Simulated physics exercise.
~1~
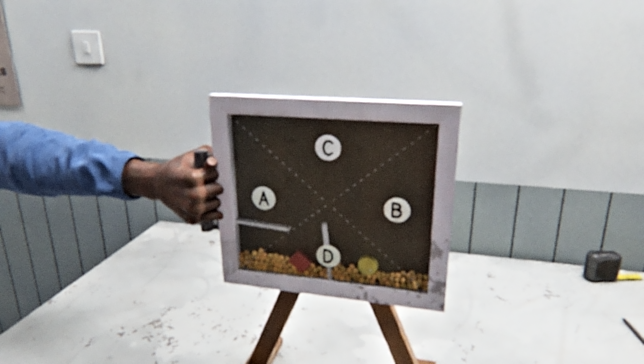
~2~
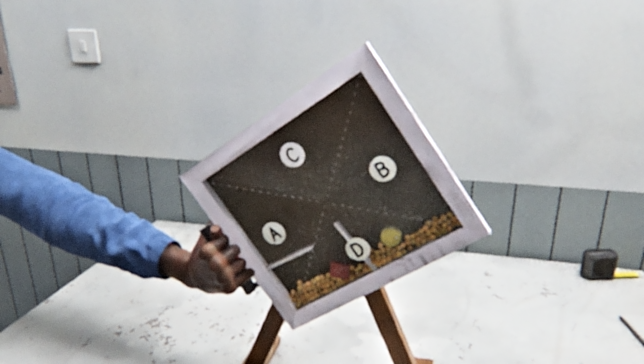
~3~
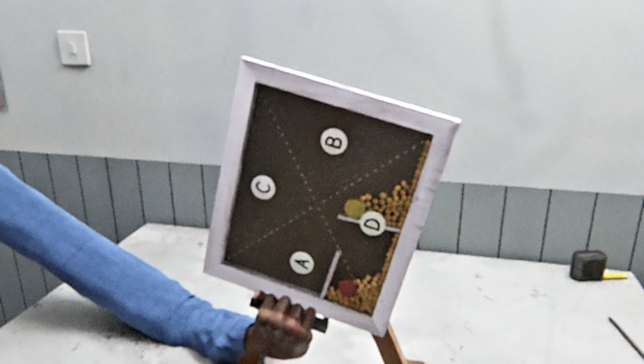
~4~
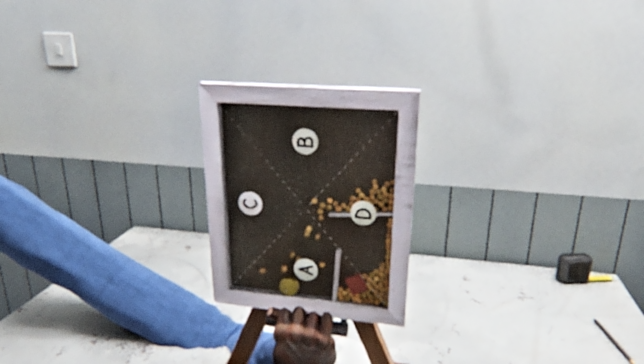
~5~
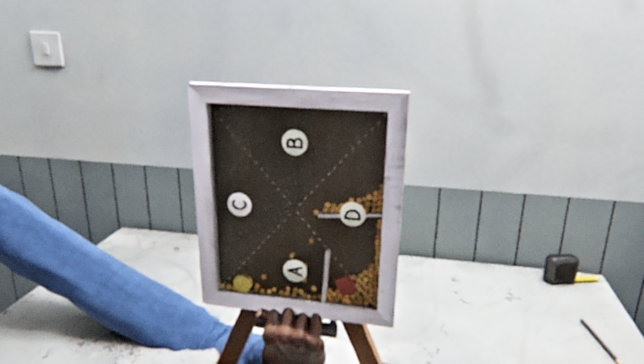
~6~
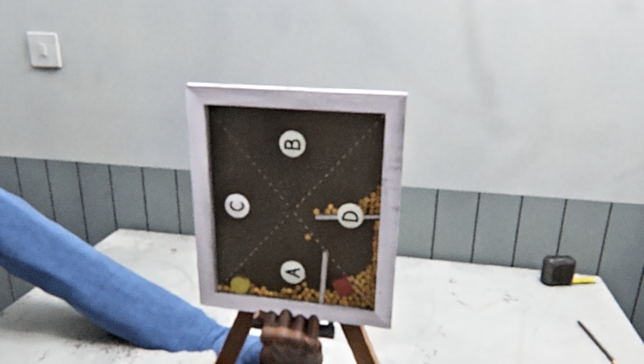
On a white tabletop before a pale wall with grey panelling, seen from the front, a white-framed box with a dark back stands upright on wooden legs. Inside, small yellowish beads, a yellow disc and a red block lie along the bottom, below sections lettered A, B, C and D. A blue-sleeved arm at the left grips the frame and turns it anticlockwise by a quarter turn. The beads slide right, then spill down and leftward as the disc drops past a thin bar. Finally the disc rests at lower left and the block at lower right, both in A, with beads split between A and D.
